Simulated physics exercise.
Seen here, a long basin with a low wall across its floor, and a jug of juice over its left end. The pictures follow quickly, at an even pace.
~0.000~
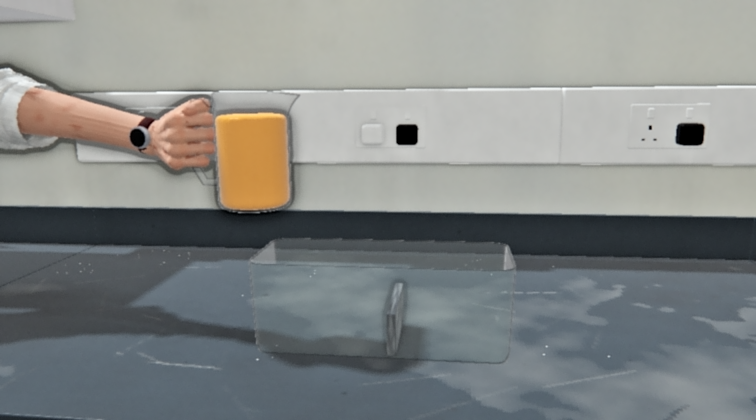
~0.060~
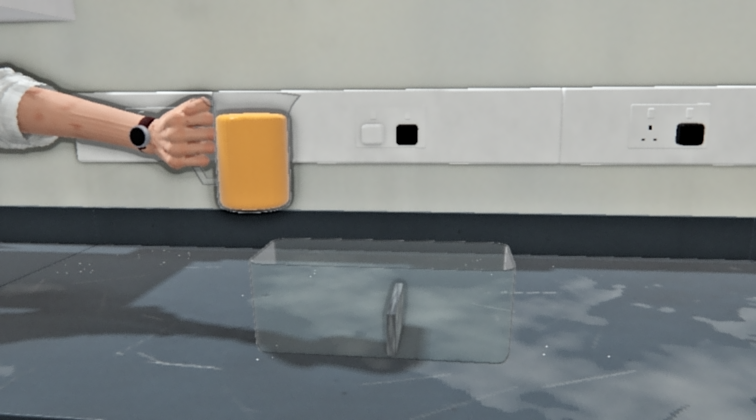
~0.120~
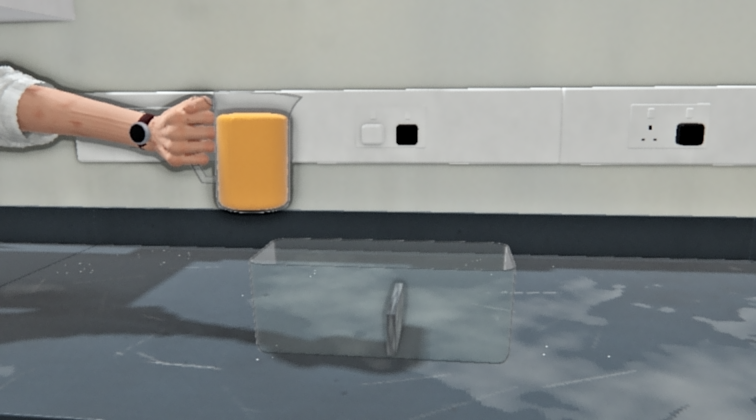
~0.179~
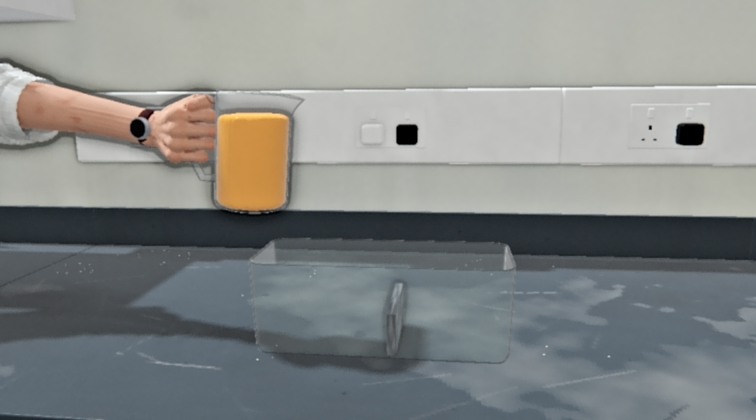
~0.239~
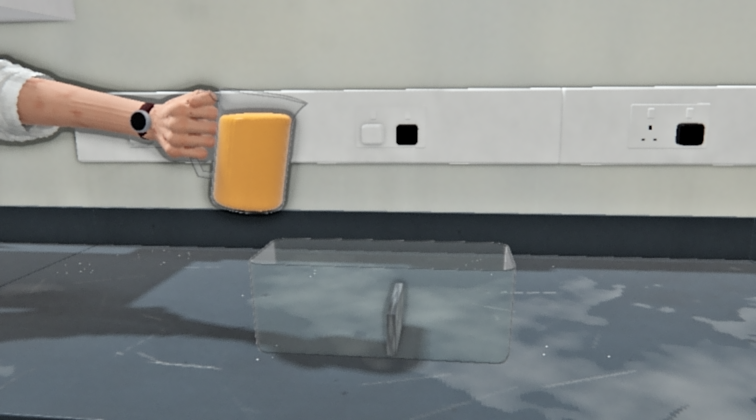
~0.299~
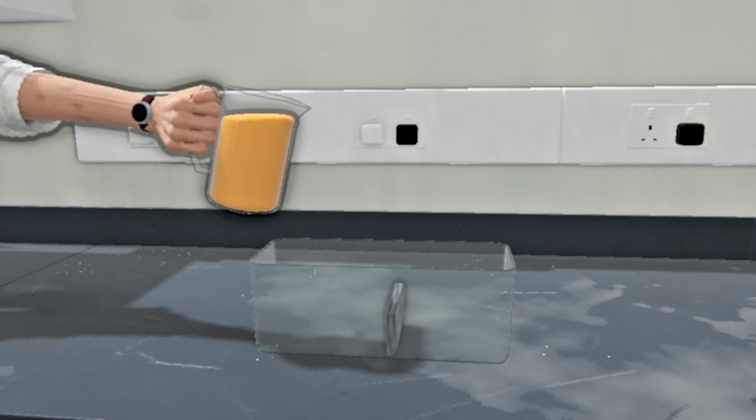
A hand tilts a jug of orange juice slightly rightward above a clear basin.
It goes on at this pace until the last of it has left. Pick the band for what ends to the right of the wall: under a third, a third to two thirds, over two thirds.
It comes to not even a third.
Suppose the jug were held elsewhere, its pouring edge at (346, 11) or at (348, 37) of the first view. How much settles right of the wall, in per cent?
About 95 and 95 per cent.
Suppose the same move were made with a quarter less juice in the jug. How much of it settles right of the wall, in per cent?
Roughly 0 in a hundred.
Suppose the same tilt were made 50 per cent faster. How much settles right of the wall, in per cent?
Roughly 0 in a hundred.
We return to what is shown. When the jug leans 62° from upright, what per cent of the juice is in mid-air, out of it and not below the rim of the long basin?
It comes to 5 per cent or so.
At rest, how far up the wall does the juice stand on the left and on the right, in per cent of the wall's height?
Near 60 on the left, 0 on the right.
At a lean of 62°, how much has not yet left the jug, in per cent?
Near 90 %.
A moment on, the jug is tipped part way and 92 per cent is still to pour, 1 is left of the wall and 0 right of it.
Next, the jug is tipped on its side and 54 per cent is still to pour, 29 is left of the wall and 0 right of it.
Then the jug is tipped on its side and 14 per cent is still to pour, 74 is left of the wall and 1 right of it.
Later the jug is tipped on its side and 3 per cent is still to pour, 91 is left of the wall and 2 right of it.
Finally, 95 per cent lies left of the wall, 2 right of it and 3 outside.
